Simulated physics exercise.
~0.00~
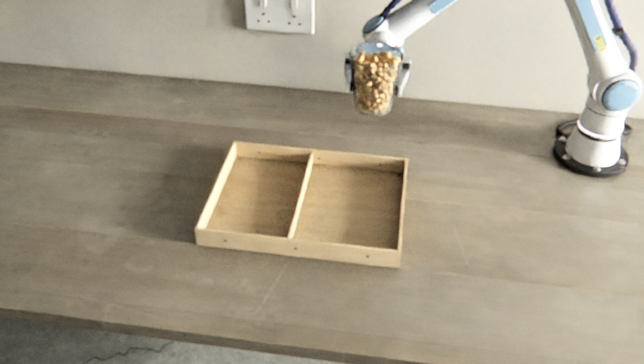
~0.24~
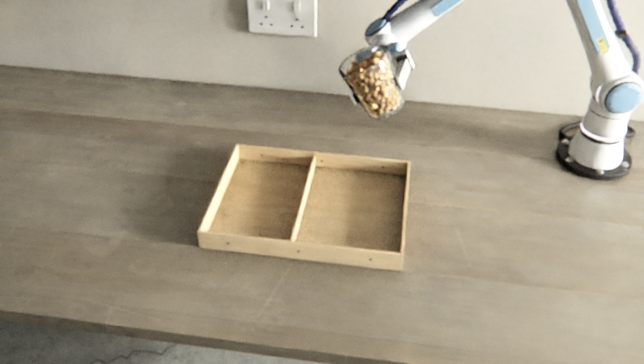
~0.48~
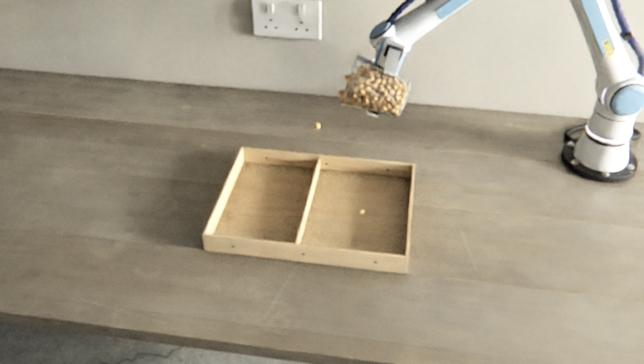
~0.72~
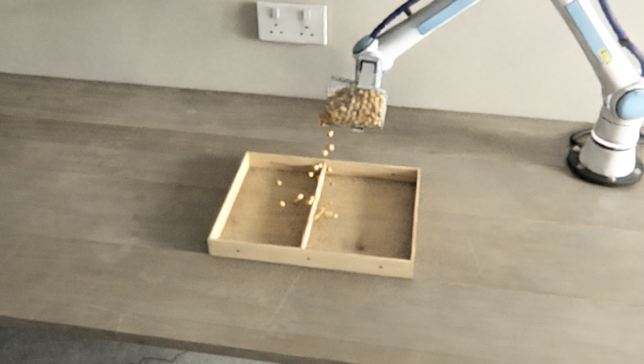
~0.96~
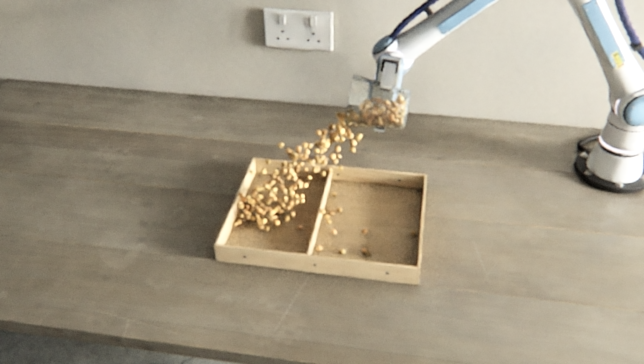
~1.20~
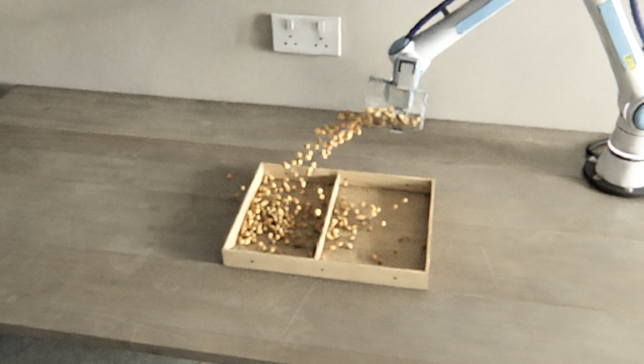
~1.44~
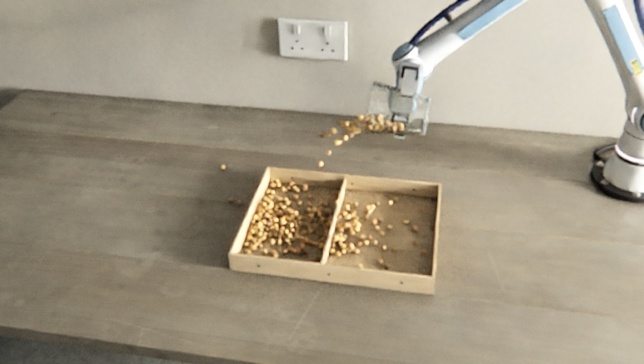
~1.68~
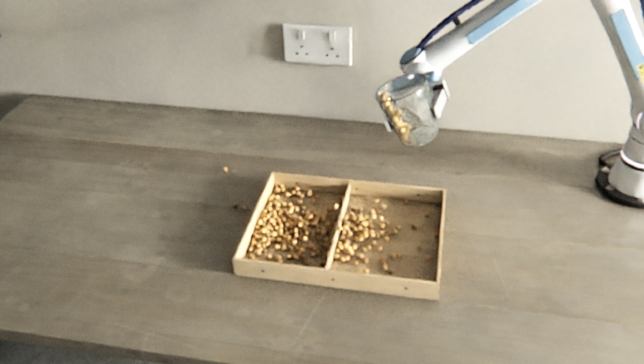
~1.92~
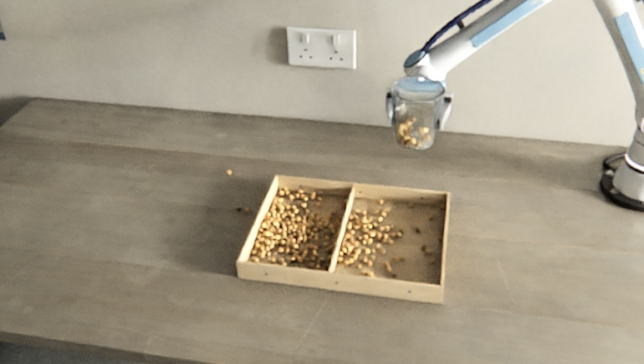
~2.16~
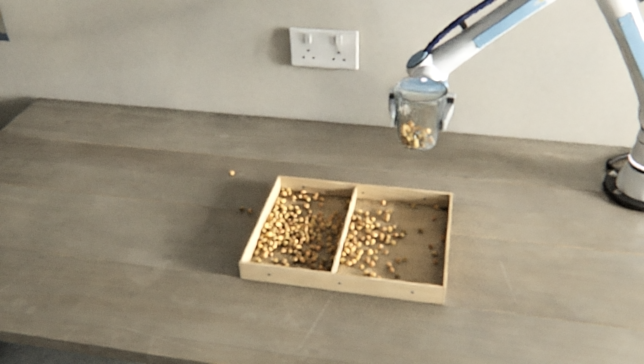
A white and blue robot arm holds a clear cup of tan chickpeas above a grey-brown wooden table, seen from above and in front, with a double wall socket behind. Below sits a pale wooden tray split in two by a cross wall. The arm tips the cup leftward onto its side, and a few pieces drop before a thick stream pours into both parts. As the flow thins, the arm turns the cup upright again. Most chickpeas lie in the left part, fewer in the right, some remain in the cup, and a stray rests on the table behind the tray.
